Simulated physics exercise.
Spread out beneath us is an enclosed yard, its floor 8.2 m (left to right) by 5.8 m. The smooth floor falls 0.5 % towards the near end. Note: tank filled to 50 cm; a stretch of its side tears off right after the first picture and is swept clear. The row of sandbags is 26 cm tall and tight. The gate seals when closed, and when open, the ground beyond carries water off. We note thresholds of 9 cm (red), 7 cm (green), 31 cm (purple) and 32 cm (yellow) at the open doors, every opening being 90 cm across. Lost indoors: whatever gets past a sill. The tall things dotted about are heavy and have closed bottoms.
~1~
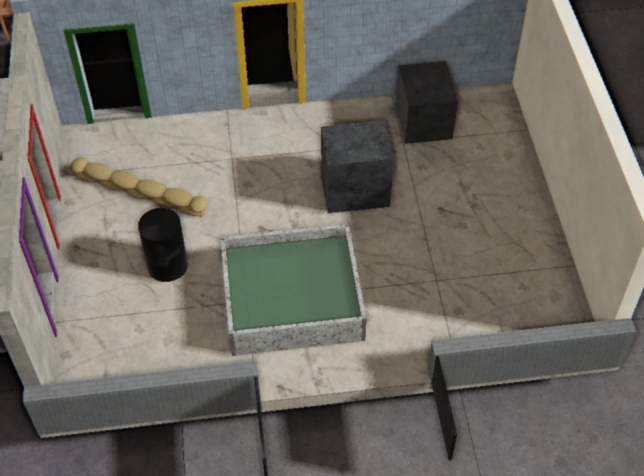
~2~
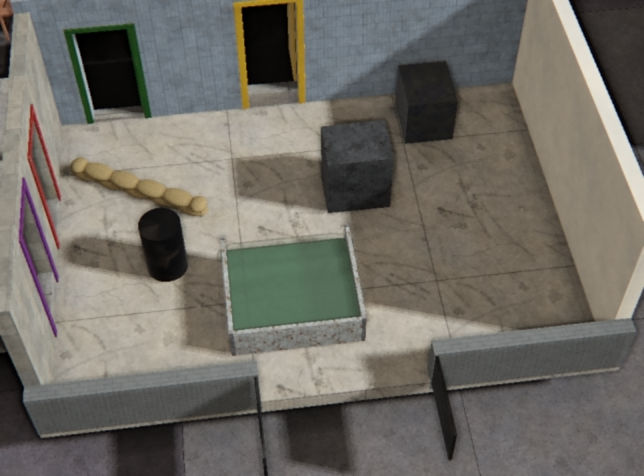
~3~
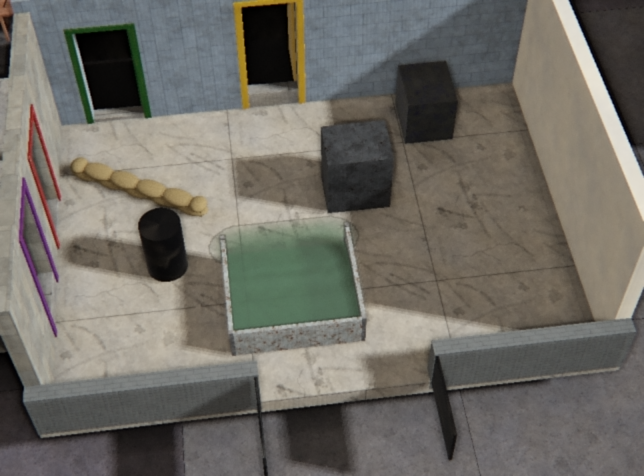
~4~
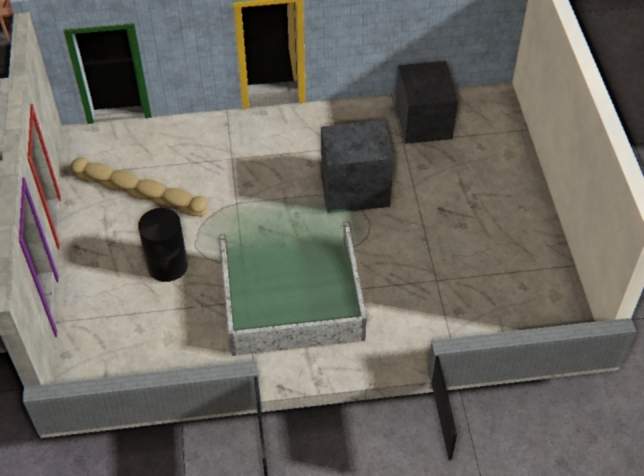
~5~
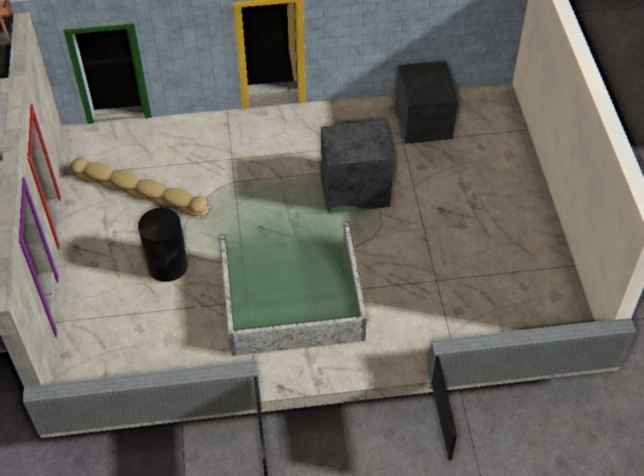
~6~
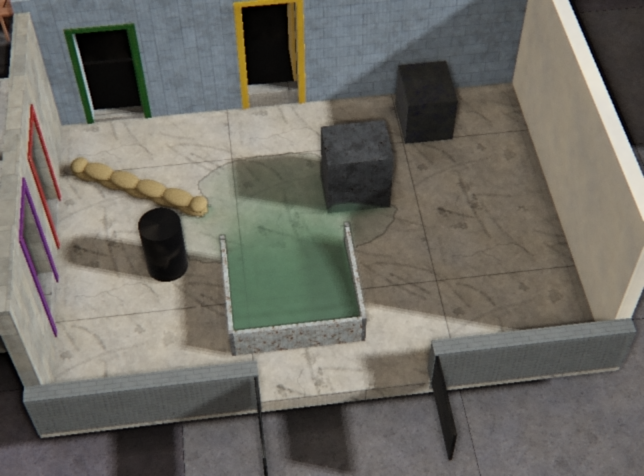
Green water pours from the tank's open far side and spreads across the pale floor.
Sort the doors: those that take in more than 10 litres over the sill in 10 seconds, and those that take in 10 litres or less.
Sorted: The red door takes in 10 litres or less; the green door takes in more; the purple door takes in 10 litres or less; the yellow door takes in 10 litres or less.
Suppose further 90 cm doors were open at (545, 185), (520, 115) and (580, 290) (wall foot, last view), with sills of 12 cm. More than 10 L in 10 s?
Door 1: Lower; door 2: Lower; door 3: Lower.
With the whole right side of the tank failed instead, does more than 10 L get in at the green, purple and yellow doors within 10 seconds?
Green falls short; purple falls short; yellow falls short.
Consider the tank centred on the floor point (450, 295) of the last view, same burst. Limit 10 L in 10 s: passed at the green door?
After that, the green door ends up inside the limit.
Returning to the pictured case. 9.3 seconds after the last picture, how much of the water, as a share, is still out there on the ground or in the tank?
96 %.
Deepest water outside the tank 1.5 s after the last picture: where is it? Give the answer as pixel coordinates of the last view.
Close to pixel (236, 122).
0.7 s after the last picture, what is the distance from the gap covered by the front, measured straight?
Some 3.4 metres from the gap.
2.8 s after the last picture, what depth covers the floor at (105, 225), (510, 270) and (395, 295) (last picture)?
Listed order: 1 / 1 / 0 cm.
Then, 0.7 s after the last picture water covers 25 % of the floor and is deepest (26 cm) near (334, 215); red door not reached, green door not reached, purple door not reached, yellow door 24 cm at the sill, 0 L in.
Then, 1.5 s after the last picture water covers 35 % of the floor and is deepest (28 cm) near (236, 122); red door not reached, green door 3 cm at the sill, 0 L in, purple door not reached, yellow door 26 cm at the sill, 0 L in.
Then, 2.8 s after the last picture water covers 45 % of the floor and is deepest (21 cm) near (62, 131); red door 5 cm at the sill, 0 L in, green door 8 cm at the sill, 1 L in, purple door not reached, yellow door 16 cm at the sill, 0 L in.
Then, 5.3 s after the last picture water covers 70 % of the floor and is deepest (13 cm) near (72, 168); red door 2 cm at the sill, 0 L in, green door 13 cm at the sill, 21 L in, purple door 3 cm at the sill, 0 L in, yellow door 6 cm at the sill, 0 L in.
Then, 9.3 s after the last picture water covers 85 % of the floor and is deepest (8 cm) near (368, 170); red door 1 cm at the sill, 0 L in, green door 5 cm at the sill, 41 L in, purple door 3 cm at the sill, 0 L in, yellow door 5 cm at the sill, 0 L in.
